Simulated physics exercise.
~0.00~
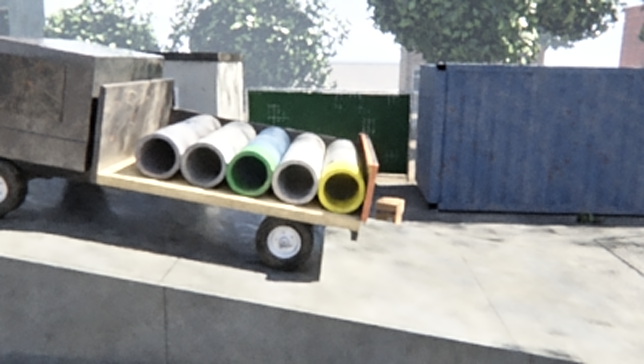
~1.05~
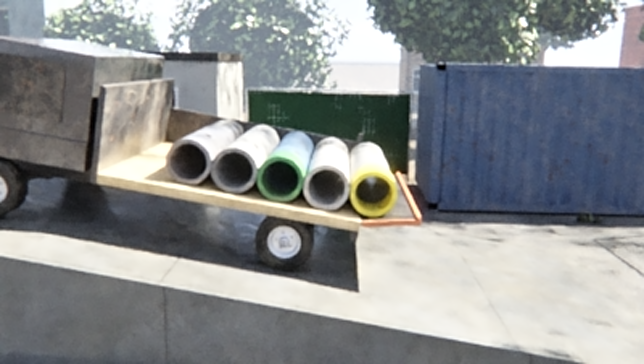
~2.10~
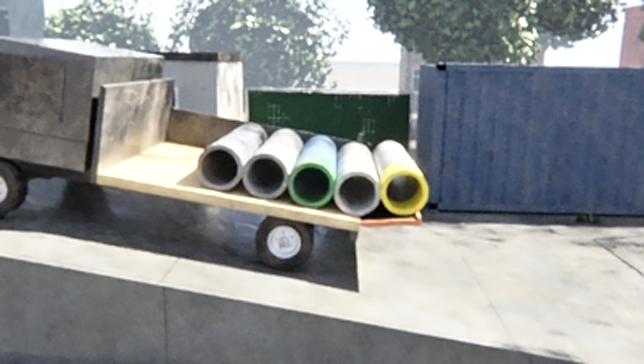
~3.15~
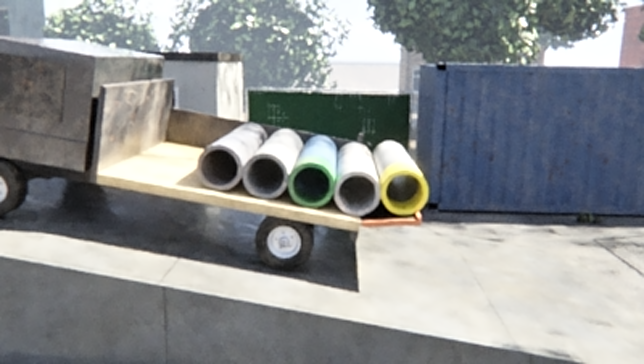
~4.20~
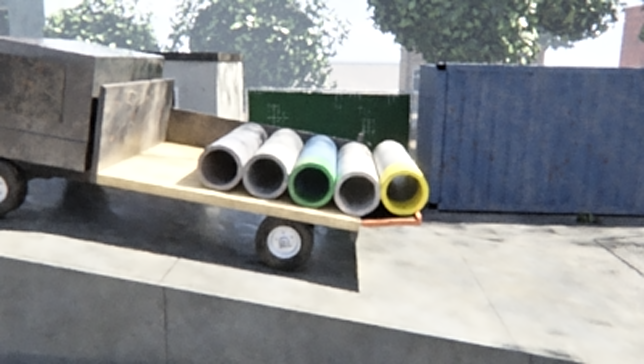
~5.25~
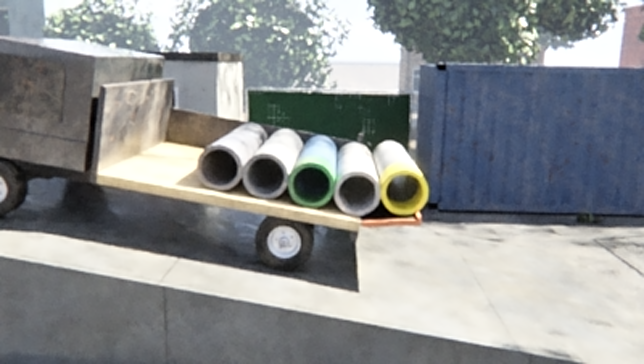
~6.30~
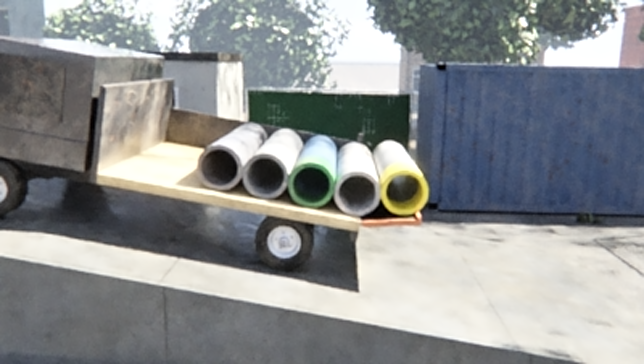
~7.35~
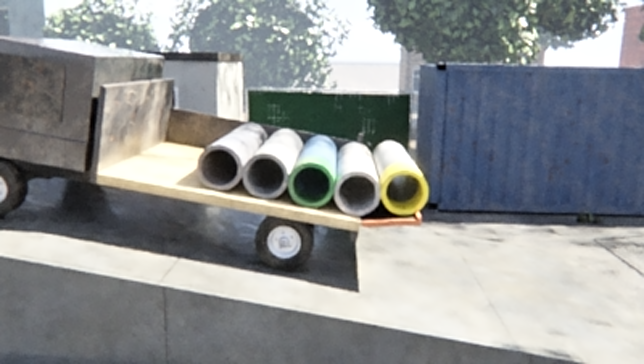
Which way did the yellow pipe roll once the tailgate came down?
The yellow pipe rolled to the right, onto the lowered tailgate.
